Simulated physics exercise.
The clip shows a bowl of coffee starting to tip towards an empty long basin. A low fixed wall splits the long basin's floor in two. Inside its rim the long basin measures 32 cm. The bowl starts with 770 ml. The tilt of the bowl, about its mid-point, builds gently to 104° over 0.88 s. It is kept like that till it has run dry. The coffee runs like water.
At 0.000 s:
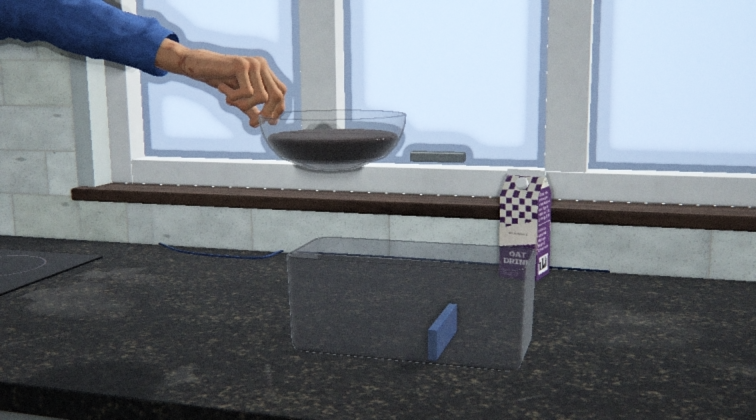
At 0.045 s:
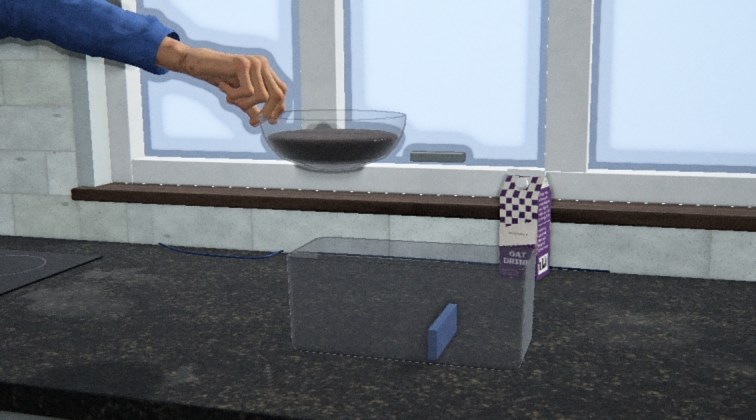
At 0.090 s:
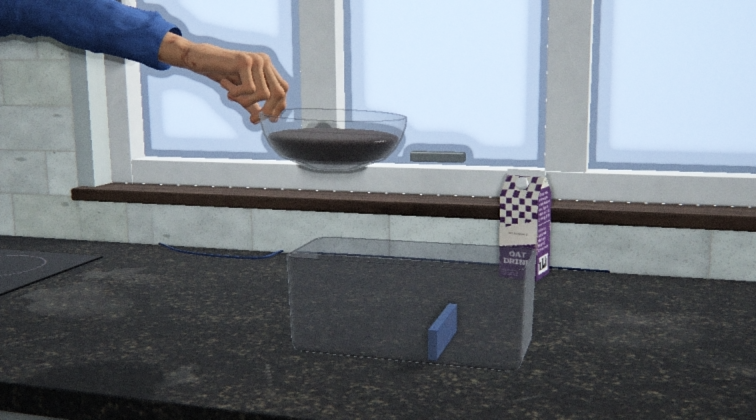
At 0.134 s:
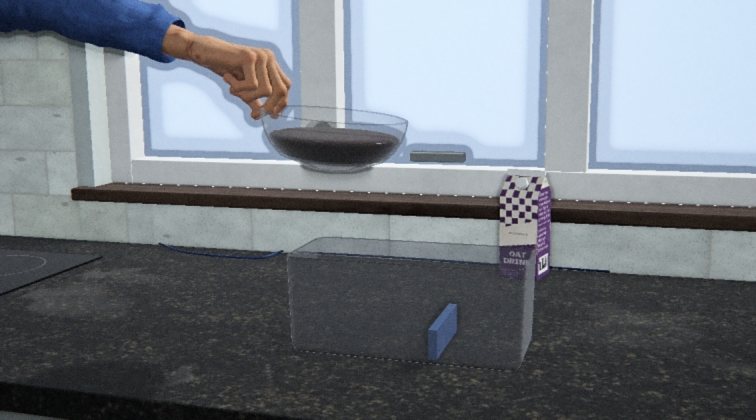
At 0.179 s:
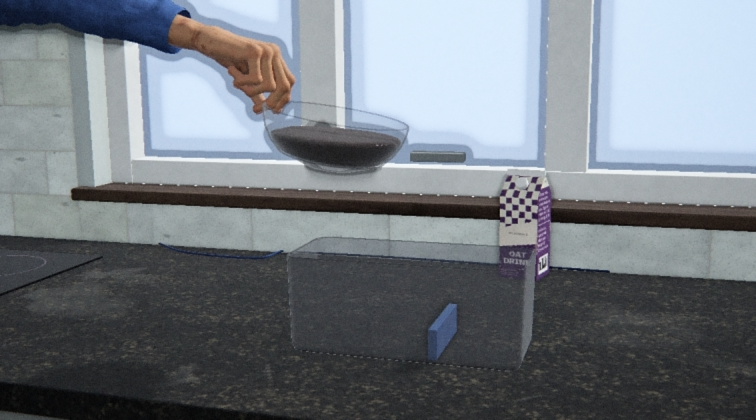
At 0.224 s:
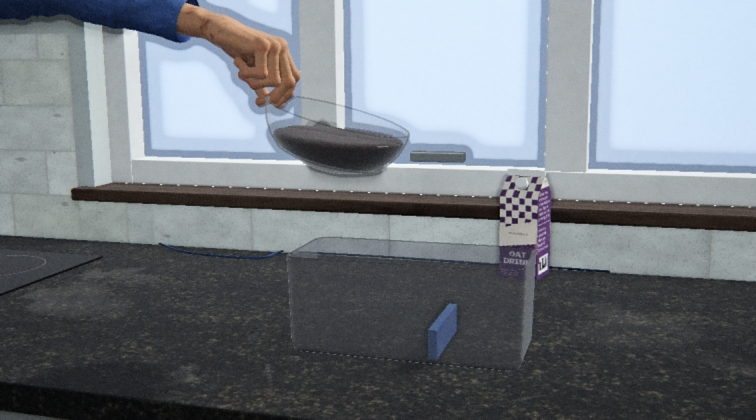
The footage shows a hand holding a clear bowl of dark liquid above an empty transparent basin on a dark countertop, the bowl staying nearly level at first, then gradually tilting as its left side rises and right rim lowers.
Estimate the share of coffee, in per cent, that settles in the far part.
The far part has some 37 per cent.
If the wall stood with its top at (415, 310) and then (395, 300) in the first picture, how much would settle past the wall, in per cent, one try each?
First 65, then 80 per cent.
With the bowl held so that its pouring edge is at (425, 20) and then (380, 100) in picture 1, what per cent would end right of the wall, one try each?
First 60, then 15 per cent.
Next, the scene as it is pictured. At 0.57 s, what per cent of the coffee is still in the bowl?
Some 22 per cent.
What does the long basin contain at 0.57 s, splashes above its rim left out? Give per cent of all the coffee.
Some 24 per cent.
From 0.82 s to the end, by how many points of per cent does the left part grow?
Near 8 in a hundred.
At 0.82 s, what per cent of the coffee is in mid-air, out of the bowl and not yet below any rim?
About 9 per cent.
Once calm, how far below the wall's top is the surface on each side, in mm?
Left about 24 mm, right about 20 mm.
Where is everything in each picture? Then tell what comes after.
In the first picture, it leans 0°; its right rim is at (403, 117); the coffee meets the walls at (274, 134) and (398, 136); the long basin's rim runs from (303, 248) to (530, 261); the wall's top is at (443, 318).
In the second picture, it leans 1°; its right rim is at (403, 118); the coffee meets the walls at (274, 133) and (397, 136).
In the third picture, it leans 3°; its right rim is at (404, 120); the coffee meets the walls at (275, 132) and (398, 138).
In the fourth picture, it leans 6°; its right rim is at (405, 125); the coffee meets the walls at (276, 131) and (399, 140).
In the fifth picture, it leans 10°; its right rim is at (406, 131); the coffee meets the walls at (278, 129) and (400, 142).
In the sixth picture, it leans 16°; its right rim is at (406, 138); the coffee meets the walls at (280, 128) and (403, 144).
By 0.57 s the tilt is 75° and 23 per cent is still to pour, 6 is left of the wall and 18 right of it.
By 0.82 s the tilt is 103° and 1 per cent is still to pour, 50 is left of the wall and 37 right of it.
By 1.09 s the tilt is 104° and 0 per cent is still to pour, 57 is left of the wall and 38 right of it.
By 1.38 s the tilt is 104° and 0 per cent is still to pour, 58 is left of the wall and 37 right of it.
At rest 58 per cent lies left of the wall, 37 right of it and 4 outside.
